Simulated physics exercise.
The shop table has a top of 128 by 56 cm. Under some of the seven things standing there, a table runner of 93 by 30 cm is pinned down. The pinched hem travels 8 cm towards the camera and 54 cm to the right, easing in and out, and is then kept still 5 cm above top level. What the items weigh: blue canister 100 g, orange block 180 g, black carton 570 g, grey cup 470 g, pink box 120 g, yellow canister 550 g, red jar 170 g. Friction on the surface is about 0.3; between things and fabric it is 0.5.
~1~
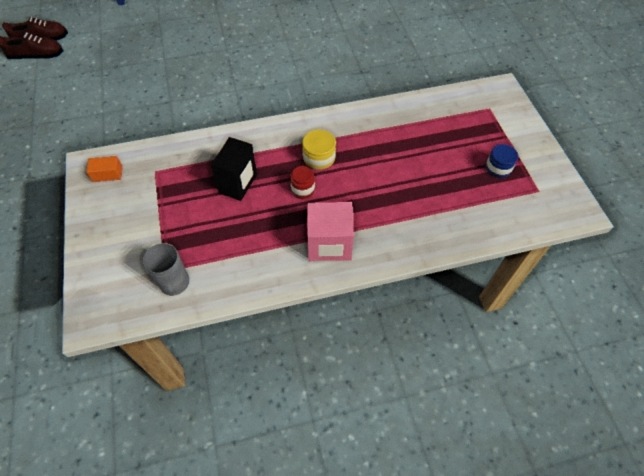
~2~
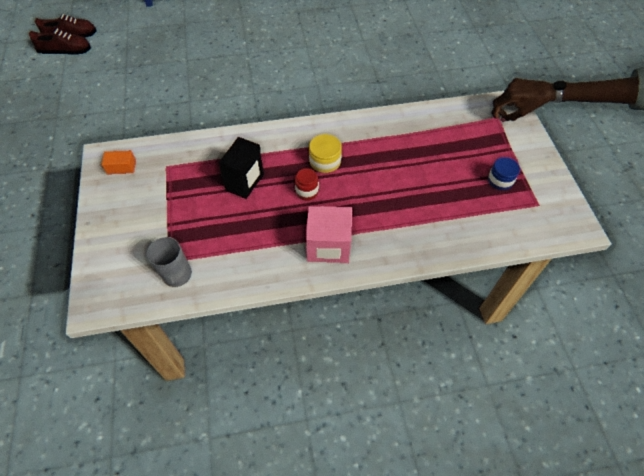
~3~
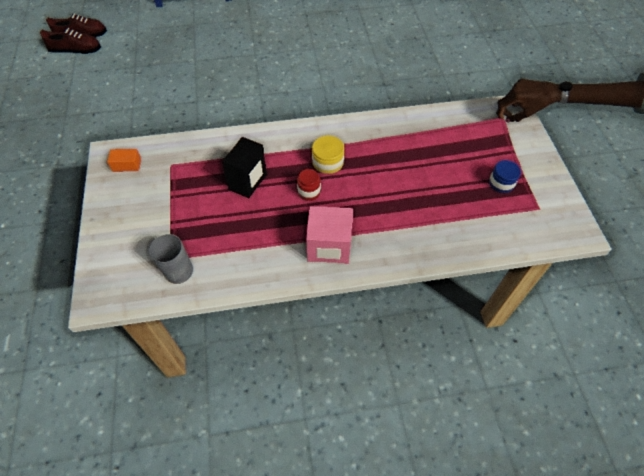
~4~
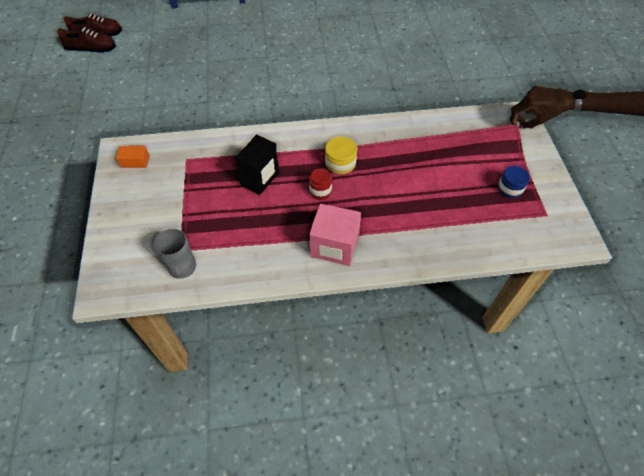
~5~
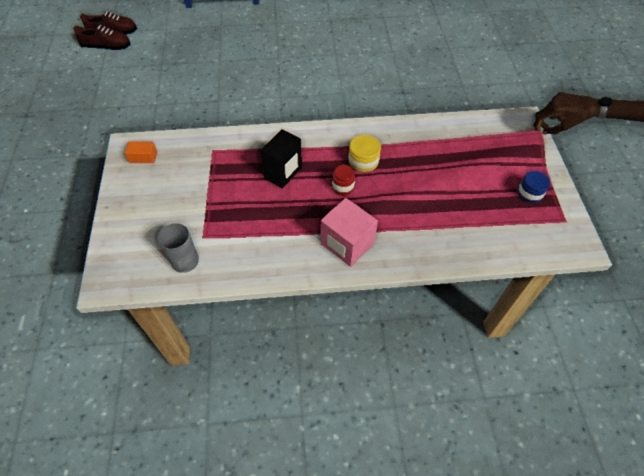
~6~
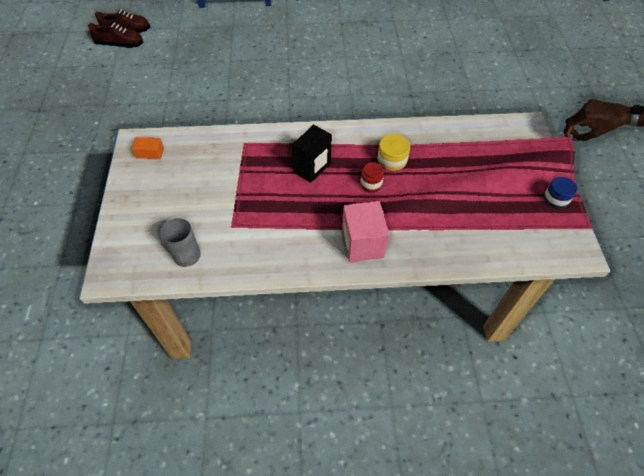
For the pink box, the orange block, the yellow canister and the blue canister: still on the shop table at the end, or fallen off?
Pink box: Still on; orange block: Still on; yellow canister: Still on; blue canister: Fallen off.
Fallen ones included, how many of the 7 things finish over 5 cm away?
My count is 5.
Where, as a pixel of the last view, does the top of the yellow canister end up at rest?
It comes to rest close to (556, 142).
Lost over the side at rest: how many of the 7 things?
That works out to 1 of them.
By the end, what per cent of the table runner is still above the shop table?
Near 55 in a hundred.
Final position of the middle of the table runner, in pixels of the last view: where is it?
The midpoint is close to pixel (551, 181).
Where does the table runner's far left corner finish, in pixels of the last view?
Roughly (382, 132).
Next, 85 % of the table runner is still over the top; yellow canister 28 cm off its start, blue canister over the edge, pink box 15 cm off its start.
Then, 70 % of the table runner is still over the top; blue canister over the edge, yellow canister 42 cm off its start, pink box 21 cm off its start.
After that, 60 % of the table runner is still over the top; yellow canister 54 cm off its start at (535, 142), blue canister over the edge, pink box 21 cm off its start at (422, 212).
Later, 55 % of the table runner is still over the top; yellow canister 59 cm off its start, blue canister over the edge, pink box 21 cm off its start.
At the end, 55 % of the table runner is still over the top; yellow canister 59 cm off its start at (556, 142), blue canister over the edge, pink box 22 cm off its start at (422, 212), orange block 0 cm off its start at (146, 143).
